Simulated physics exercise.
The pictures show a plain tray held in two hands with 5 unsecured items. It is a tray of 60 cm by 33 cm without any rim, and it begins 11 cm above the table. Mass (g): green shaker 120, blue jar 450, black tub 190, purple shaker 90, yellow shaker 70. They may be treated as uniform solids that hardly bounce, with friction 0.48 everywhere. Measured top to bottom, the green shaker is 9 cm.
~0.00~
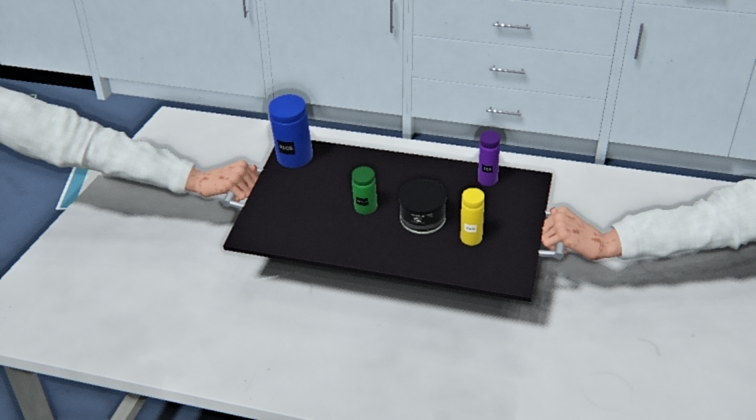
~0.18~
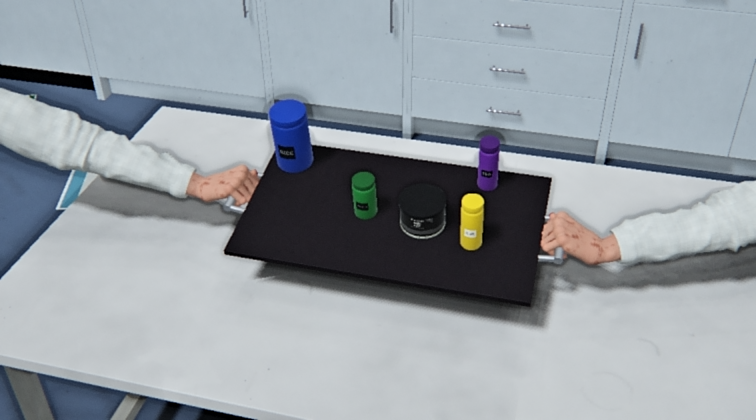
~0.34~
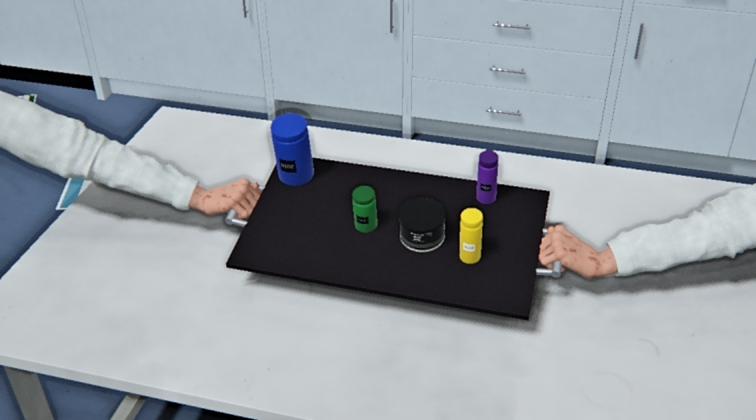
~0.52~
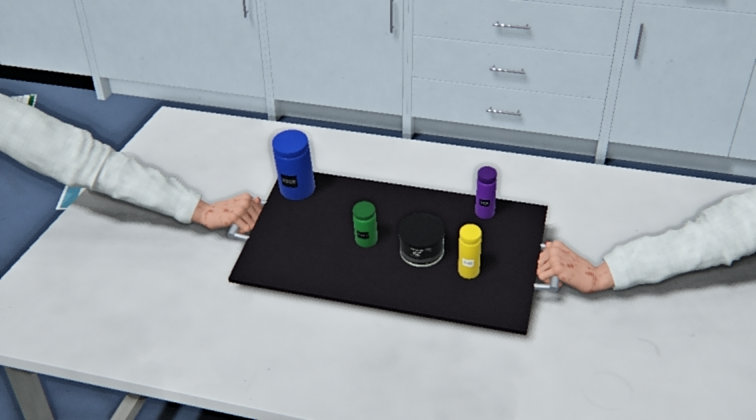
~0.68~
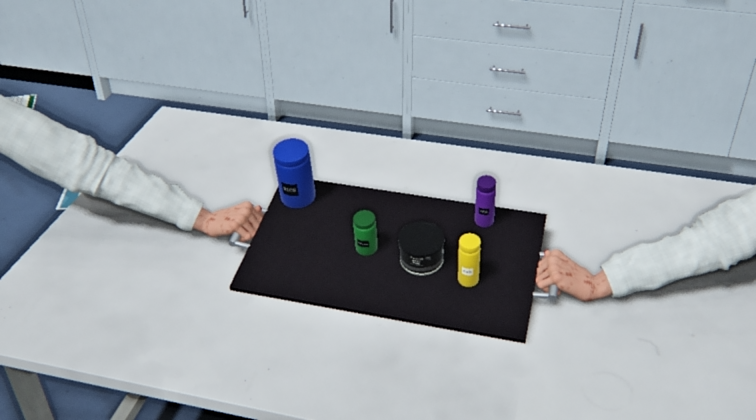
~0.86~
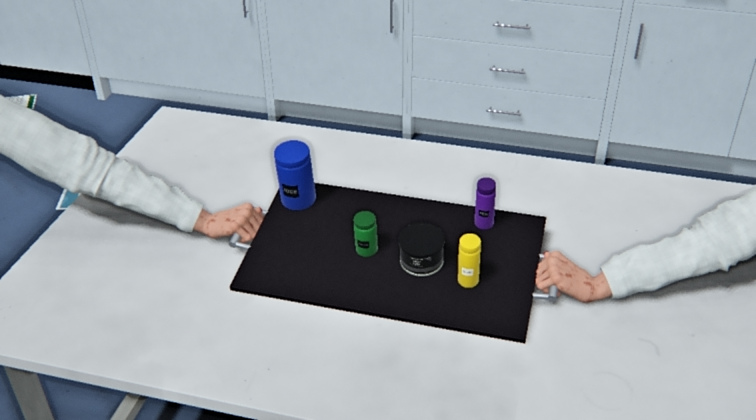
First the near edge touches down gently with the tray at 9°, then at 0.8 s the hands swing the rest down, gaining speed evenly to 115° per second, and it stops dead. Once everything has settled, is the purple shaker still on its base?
It ends up overturned.
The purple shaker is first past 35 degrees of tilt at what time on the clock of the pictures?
Answer: Near 1.2 s.
After 0.96 s, tray flat on the table.
After 1.26 s, tray flat on the table; purple shaker 41° off its base near (487, 203).
After 1.36 s, tray flat on the table; purple shaker now off the tray.
After 2.36 s, tray flat on the table.
In the end (3.2 s), off the tray and tipped over, purple shaker; the other 4 under 5 cm from the start. In the last view, purple shaker near (503, 209).
